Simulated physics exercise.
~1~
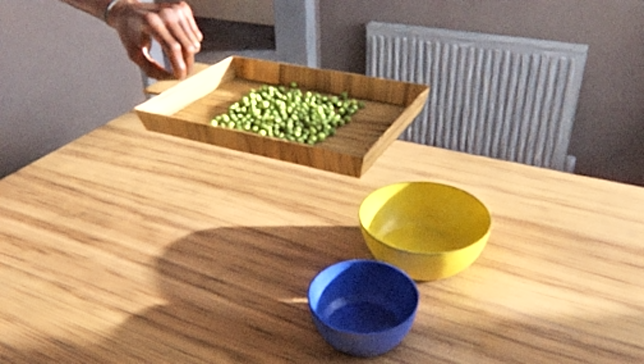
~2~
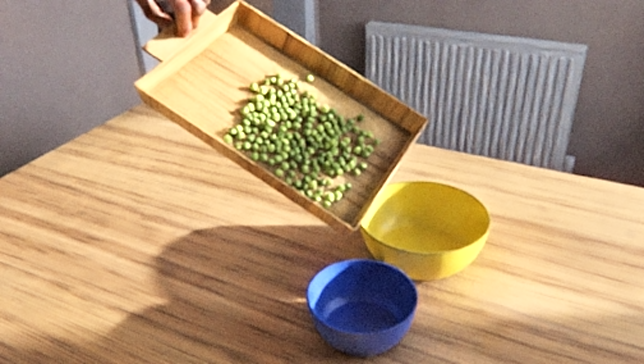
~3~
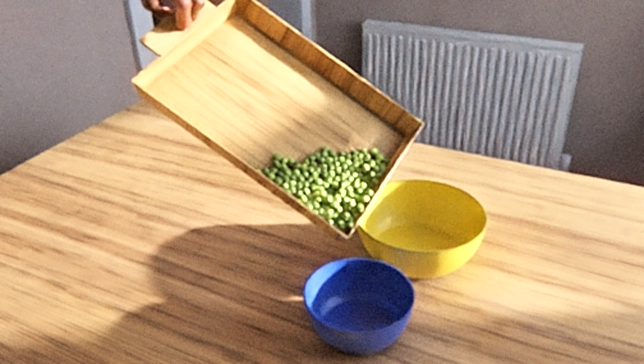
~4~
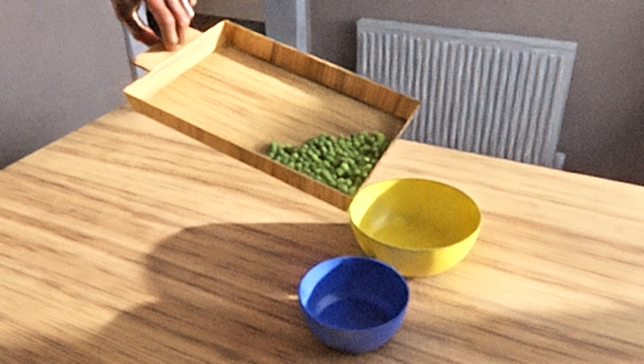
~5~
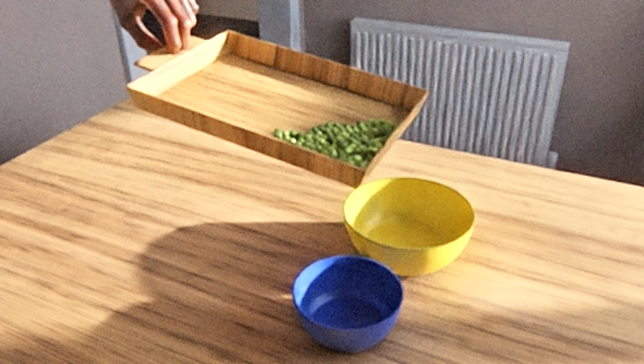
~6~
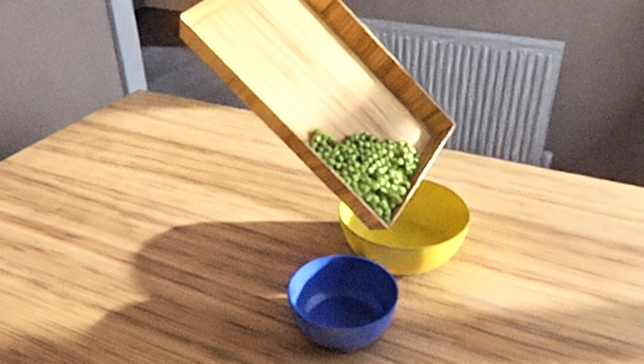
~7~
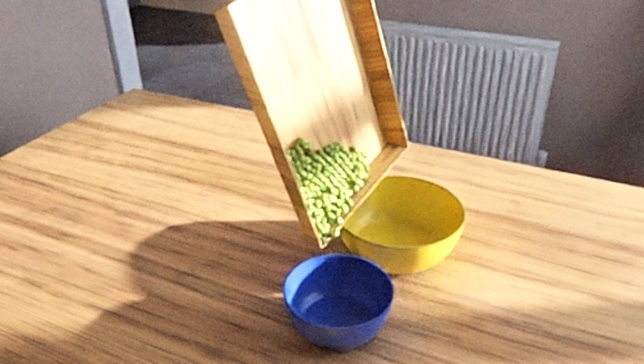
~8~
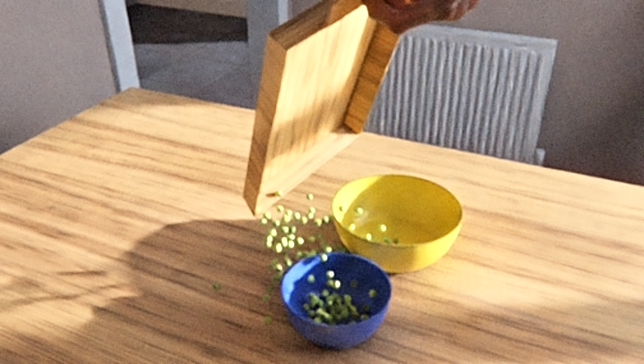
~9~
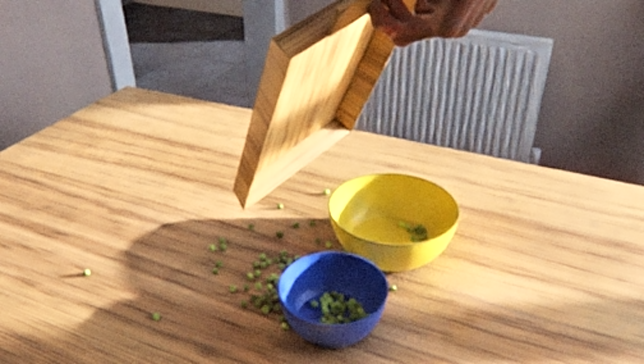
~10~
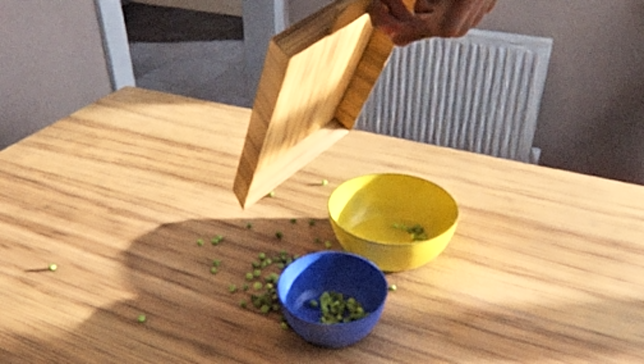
A hand tipped a wooden tray of green peas toward a yellow bowl and a blue bowl, eased it back, then tilted it steeply until everything spilled out, with most peas scattering on the table, some landing in the blue bowl and a few in the yellow.
